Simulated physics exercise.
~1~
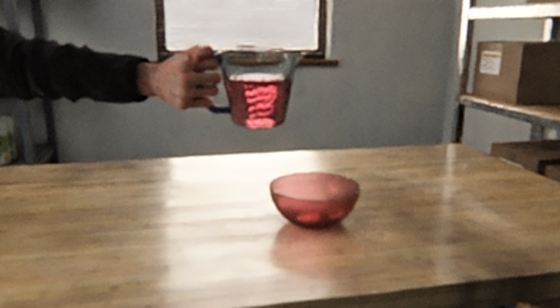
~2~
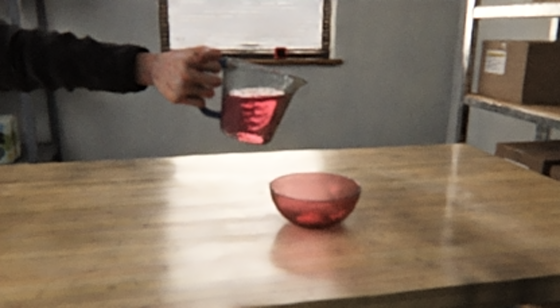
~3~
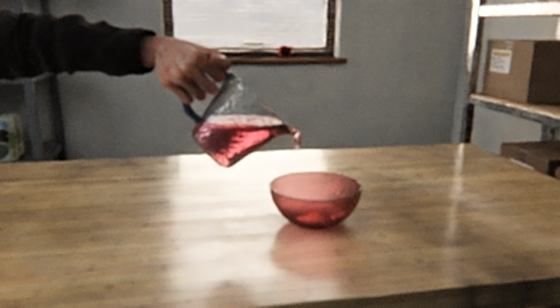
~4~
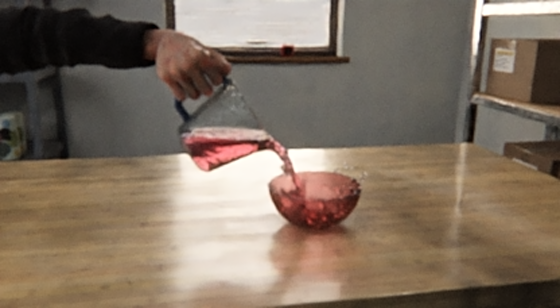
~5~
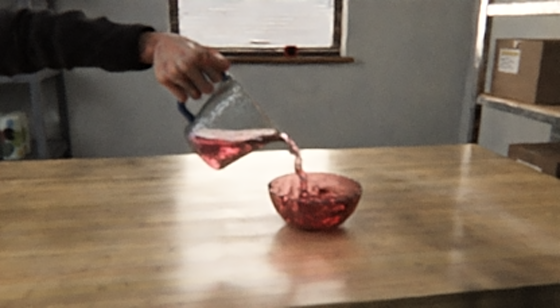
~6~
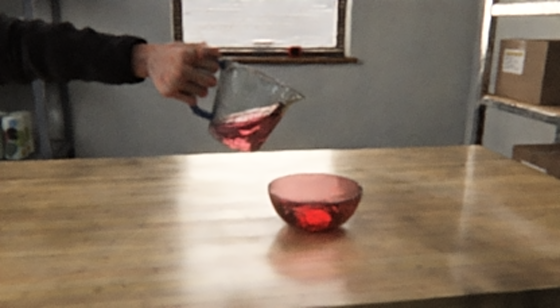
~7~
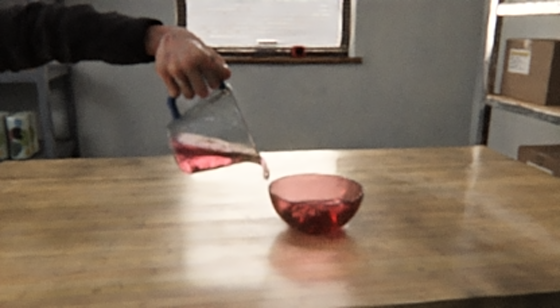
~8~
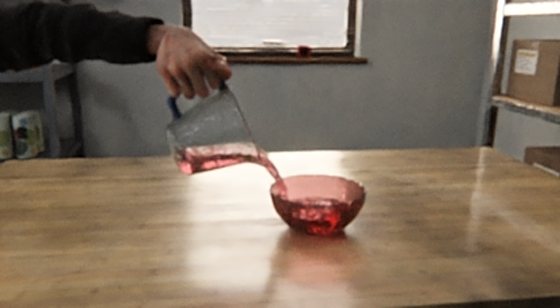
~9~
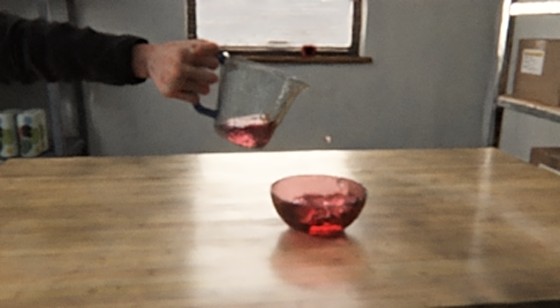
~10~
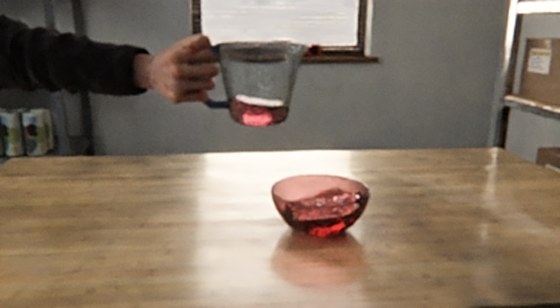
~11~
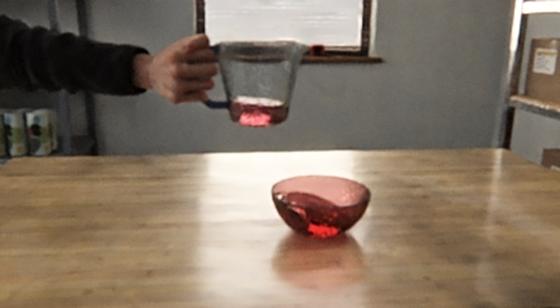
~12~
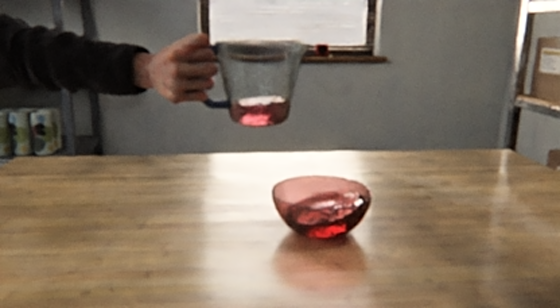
In the video, a hand tilts a clear measuring jug of red liquid over a reddish round bowl on a wooden table, pours, eases back, then tilts further and pours again. The jug is finally levelled with a little liquid left, and the bowl holds some liquid.
